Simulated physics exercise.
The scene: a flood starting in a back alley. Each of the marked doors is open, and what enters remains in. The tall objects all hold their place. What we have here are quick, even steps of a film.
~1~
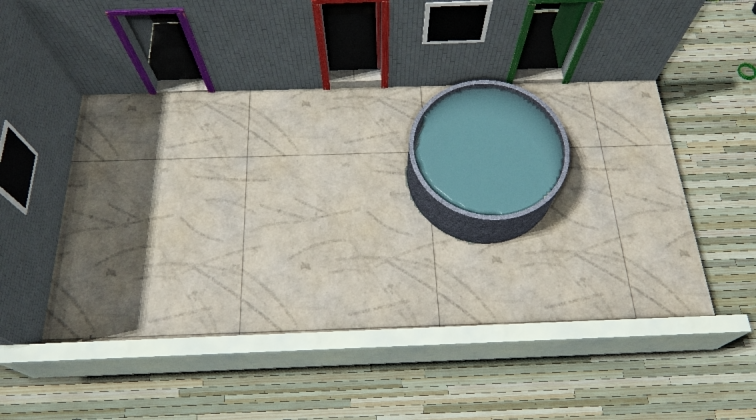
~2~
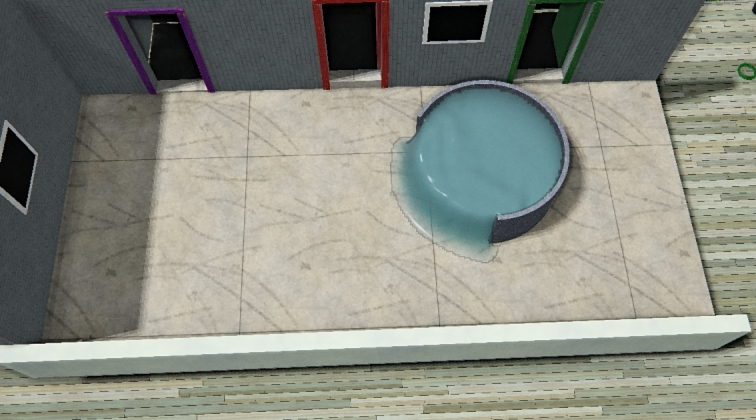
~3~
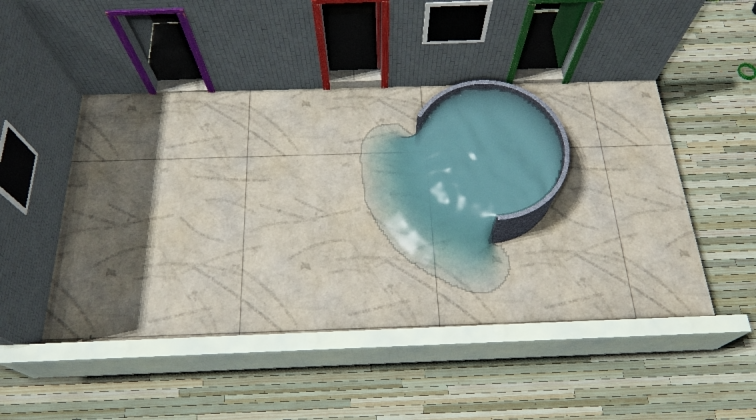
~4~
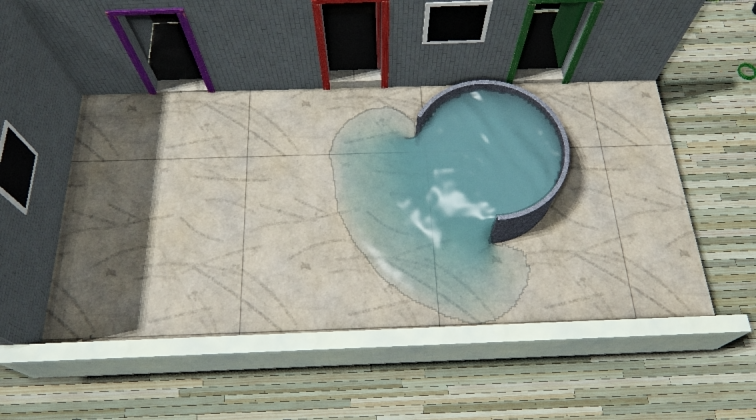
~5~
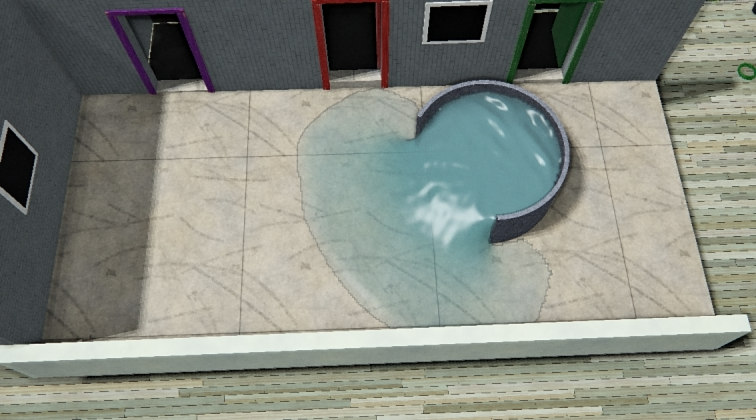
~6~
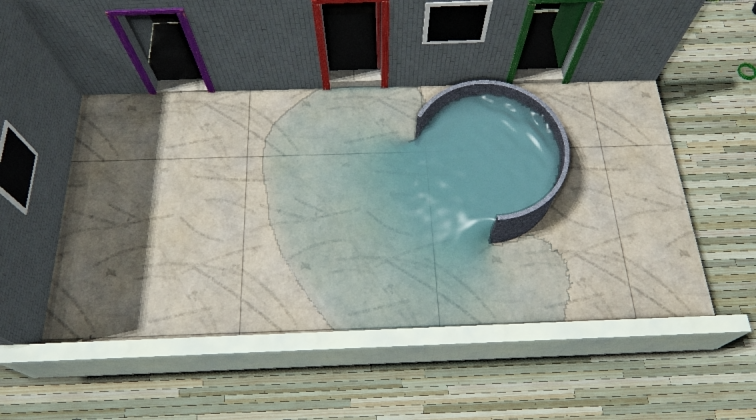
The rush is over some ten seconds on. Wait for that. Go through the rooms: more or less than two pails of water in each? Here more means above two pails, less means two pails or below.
Green door: Less; purple door: More; red door: Less.
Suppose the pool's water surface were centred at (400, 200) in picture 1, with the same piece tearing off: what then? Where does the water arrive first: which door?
That would be the purple door, I think.
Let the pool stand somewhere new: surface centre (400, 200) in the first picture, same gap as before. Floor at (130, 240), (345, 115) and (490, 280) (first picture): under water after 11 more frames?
My reading is hit by the flood first, missed by the flood next and hit by the flood last.
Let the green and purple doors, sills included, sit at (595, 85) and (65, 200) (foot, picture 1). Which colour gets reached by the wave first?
I'd go with the door marked red.
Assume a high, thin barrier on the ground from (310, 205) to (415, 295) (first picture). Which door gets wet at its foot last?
I'd pick the door marked green.
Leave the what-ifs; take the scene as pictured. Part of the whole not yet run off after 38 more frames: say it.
Estimate: 92 per cent.
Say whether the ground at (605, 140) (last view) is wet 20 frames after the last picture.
At that place: Clear.
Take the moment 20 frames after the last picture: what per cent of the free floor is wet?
My guess is around 80 in a hundred.
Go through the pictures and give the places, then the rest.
Still water in the round pool at (488, 149), in the first frame.
The front is at (493, 251), out from the gap at (424, 202), in the second frame.
The front is at (493, 284), out from the gap at (424, 203), in the third frame.
Water pours out at (424, 204) and has run to (500, 310), in the fourth frame.
Water pours out at (424, 205) and has run to a hidden place, in the fifth frame.
The front is at (279, 127), out from the gap at (423, 205), in the sixth frame.
A moment on, water covers 55 % of the floor; the green door not reached, the purple door wet at the sill, nothing in, the red door wet at the sill, nothing in.
Next, water covers 75 % of the floor; the green door not reached, the purple door wet at the sill, nothing in, the red door wet at the sill, nothing in.
Then, water covers 80 % of the floor; the green door not reached, the purple door under two buckets in, the red door wet at the sill, nothing in.
Later, water covers 85 % of the floor; the green door not reached, the purple door far over two buckets in, the red door wet at the sill, nothing in.
In the end, water covers 95 % of the floor; the green door wet at the sill, nothing in, the purple door far over two buckets in, the red door wet at the sill, nothing in.
